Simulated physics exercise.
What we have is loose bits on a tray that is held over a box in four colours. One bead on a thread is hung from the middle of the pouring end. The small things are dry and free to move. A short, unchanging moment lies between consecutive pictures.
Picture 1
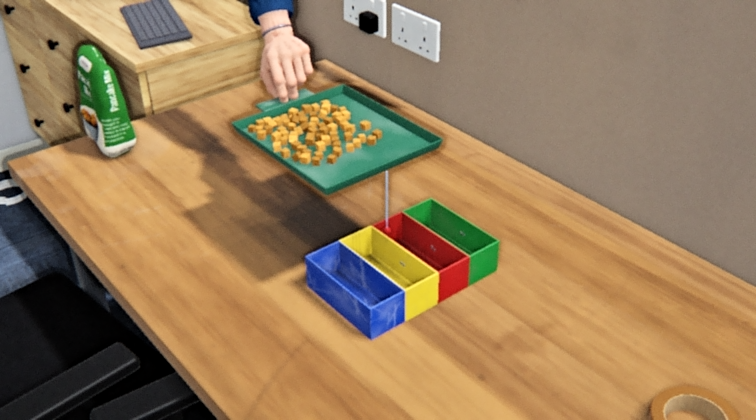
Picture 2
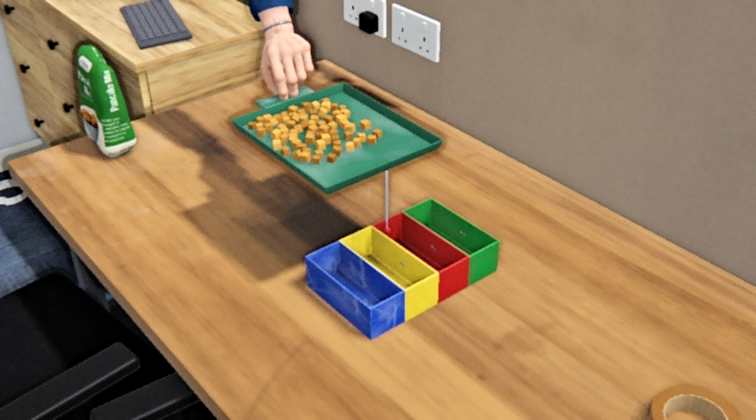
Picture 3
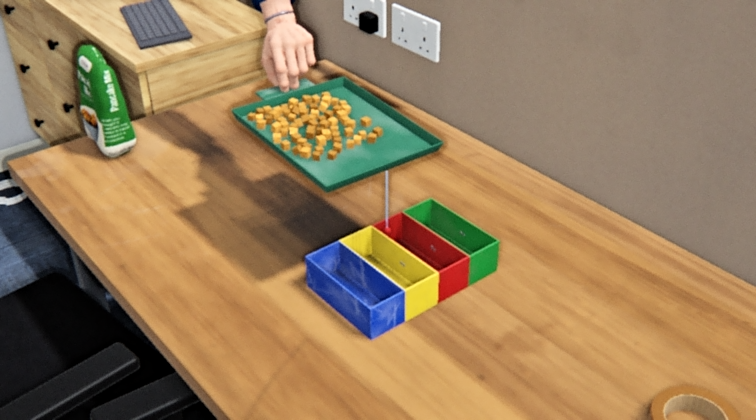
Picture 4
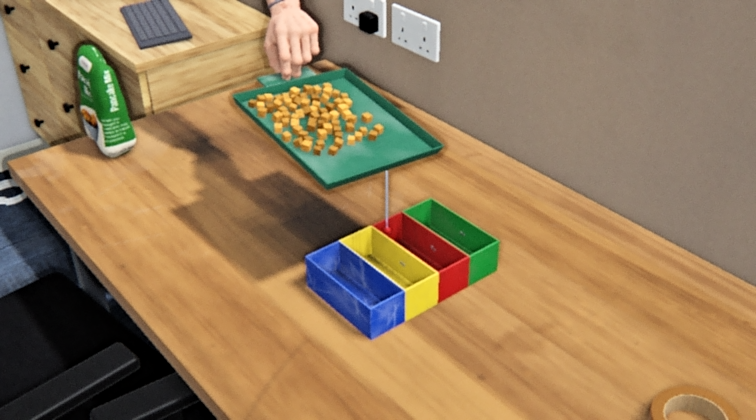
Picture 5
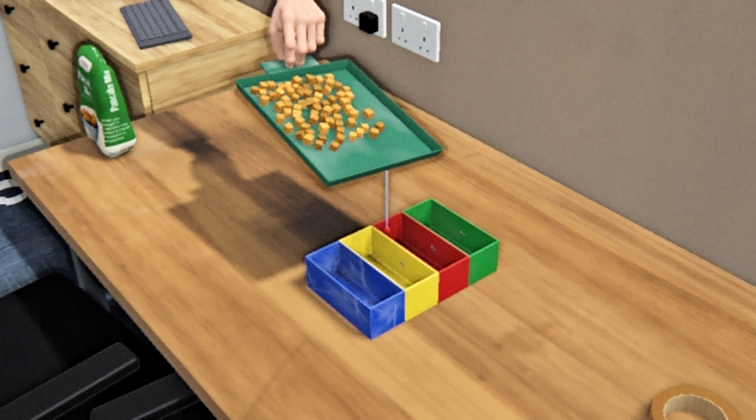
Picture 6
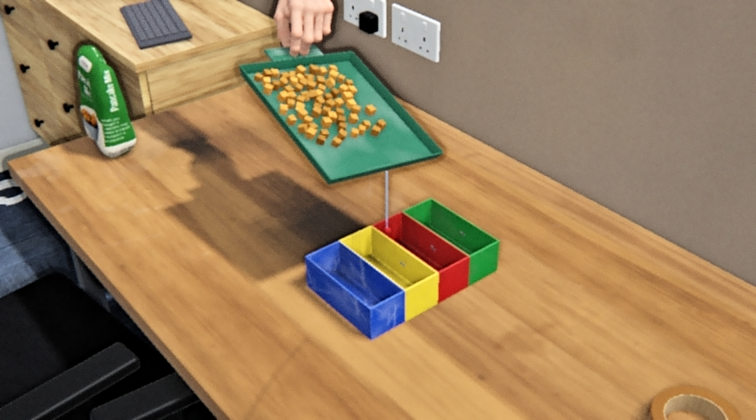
At the start, a hand holds a green tray of small orange-brown cubes level above a box with blue, yellow, red and green compartments on a wooden table. The hand then gradually raises the tray's far end, tilting it toward the box, while the cubes stay bunched on it.
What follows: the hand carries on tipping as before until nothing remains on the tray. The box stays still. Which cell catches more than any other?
The green cell catches the most.
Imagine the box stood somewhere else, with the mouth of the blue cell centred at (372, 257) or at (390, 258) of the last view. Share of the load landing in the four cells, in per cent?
The first yields 100 per cent and the second 100 per cent.
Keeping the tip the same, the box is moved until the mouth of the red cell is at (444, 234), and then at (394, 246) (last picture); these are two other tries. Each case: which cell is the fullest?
The cell in red; the green one.
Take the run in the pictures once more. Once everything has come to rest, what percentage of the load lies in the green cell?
About 60 %.
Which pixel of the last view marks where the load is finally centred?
At about (453, 255), give or take.
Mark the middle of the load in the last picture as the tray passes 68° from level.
Load centre: Approx. (421, 159).
Just after the last frame, tray tipped steeply; the larger part on the tray; just a few in the green cell; roughly a quarter falling or outside the box.
A moment on, tray tipped past a quarter turn; roughly half in the green cell; roughly a quarter in the red cell; roughly a quarter falling or outside the box.
Further on, tray tipped past a quarter turn; roughly two thirds in the green cell; roughly a quarter in the red cell; about a tenth falling or outside the box.
When it is over, tray tipped past a quarter turn; roughly two thirds in the green cell; roughly a quarter in the red cell; not one in the blue cell; not one in the yellow cell; about a tenth outside the box.
